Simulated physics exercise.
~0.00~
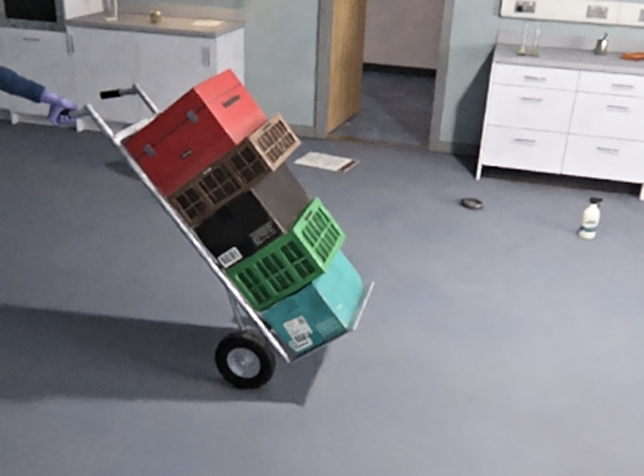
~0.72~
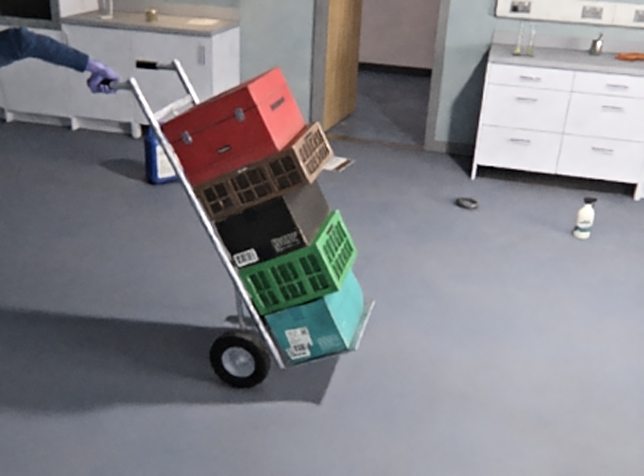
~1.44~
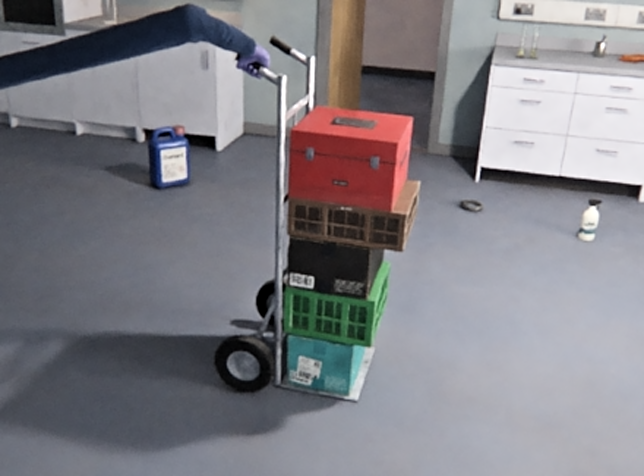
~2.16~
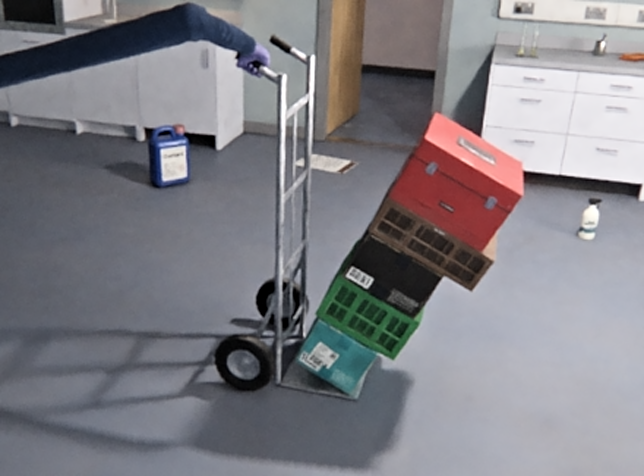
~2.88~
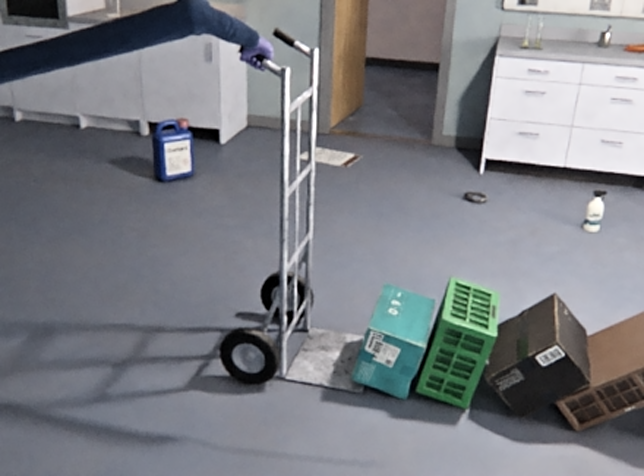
To begin with, a gloved hand holds a hand truck tilted back to the left in a lab-like room, carrying a stack with a red toolbox on top, then a brown crate, a black parcel, a green crate and a turquoise parcel. The arm swings the truck forward until it stands upright and stops. The whole stack keeps going, leaning away from the frame to the right as one slanting column. It topples over the toe plate, and the items land in a row across the floor. At the end, the hand still holds the upright truck, the turquoise parcel lies tipped at the plate, the green crate, black parcel and brown crate stretch rightward, and the toolbox is out of view.
